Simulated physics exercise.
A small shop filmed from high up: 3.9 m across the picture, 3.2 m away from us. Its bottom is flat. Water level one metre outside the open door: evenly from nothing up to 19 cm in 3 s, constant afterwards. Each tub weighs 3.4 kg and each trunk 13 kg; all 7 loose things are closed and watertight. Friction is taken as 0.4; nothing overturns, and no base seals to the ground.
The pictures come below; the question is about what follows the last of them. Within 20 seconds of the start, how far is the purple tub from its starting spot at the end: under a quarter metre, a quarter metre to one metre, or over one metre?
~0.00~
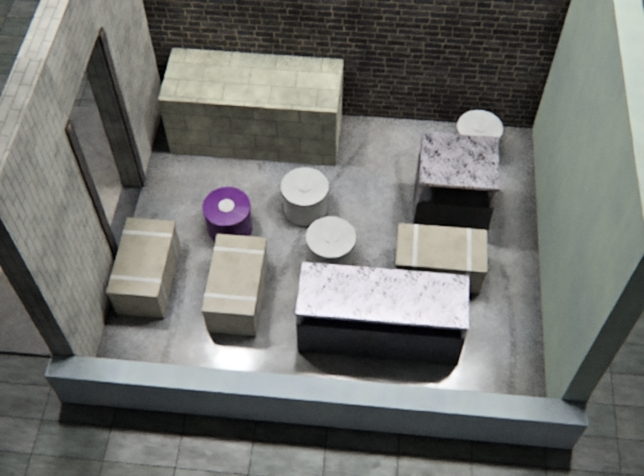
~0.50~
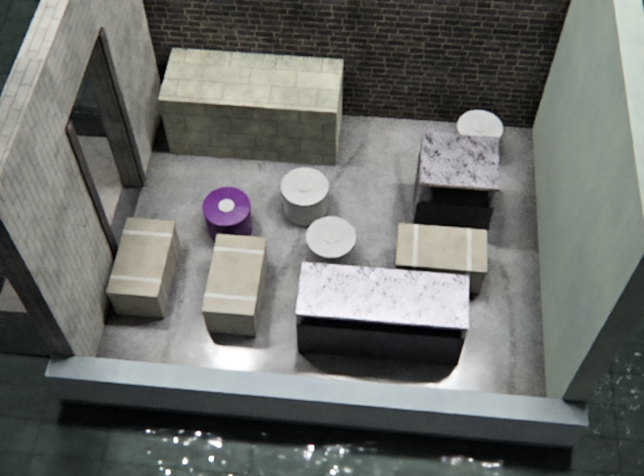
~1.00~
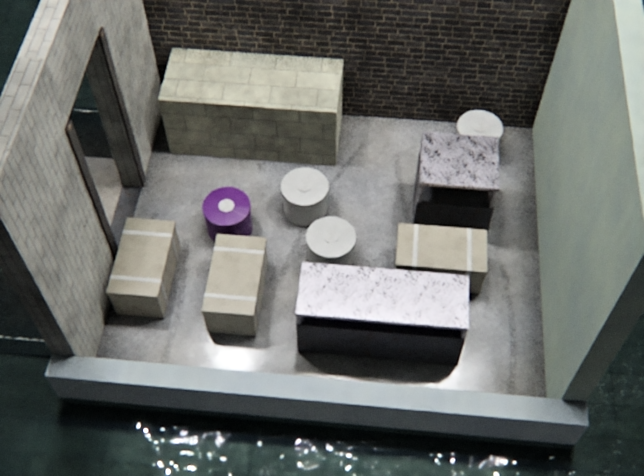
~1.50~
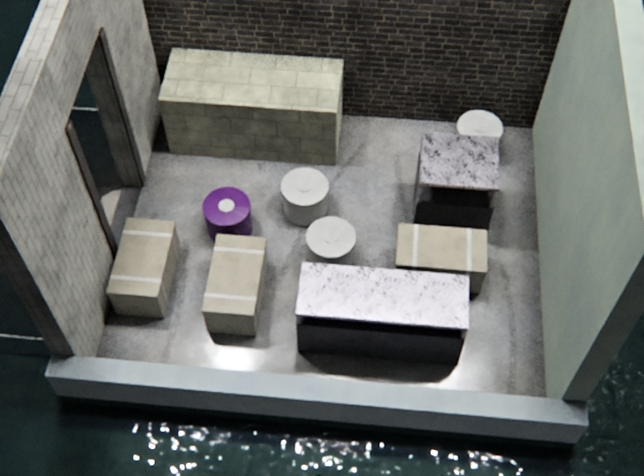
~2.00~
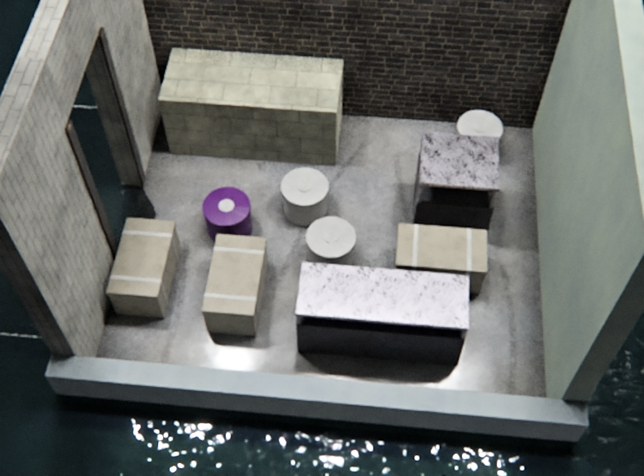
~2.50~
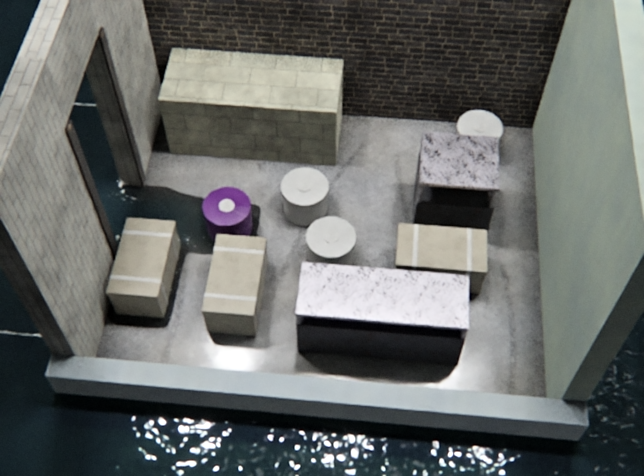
The purple tub ends over one metre away.
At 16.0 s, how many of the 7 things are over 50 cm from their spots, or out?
The count is 5.
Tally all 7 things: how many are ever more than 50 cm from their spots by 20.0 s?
I count 6.
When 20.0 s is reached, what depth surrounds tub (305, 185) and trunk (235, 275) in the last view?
I'd estimate 19 cm for the first and 15 cm for the second.
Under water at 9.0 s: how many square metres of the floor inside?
Somewhere about 10.5 m2, give or take.
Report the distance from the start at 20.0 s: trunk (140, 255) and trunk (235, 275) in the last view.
They've ended up 100 cm and 60 cm away, in that order.
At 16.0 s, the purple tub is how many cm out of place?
It is about 150 cm out of place by then.
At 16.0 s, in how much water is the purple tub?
About 17 cm.
After 4.0 s the purple tub is near (321, 211), 0.9 m from its start, afloat; 1 afloat.
After 9.0 s the purple tub is near (401, 222), 1.6 m from its start, afloat; 7 afloat.
After 16.0 s the purple tub is near (393, 181), 1.6 m from its start, afloat; 7 afloat.
After 20.0 s the purple tub is near (403, 136), 1.8 m from its start, afloat; 7 afloat.
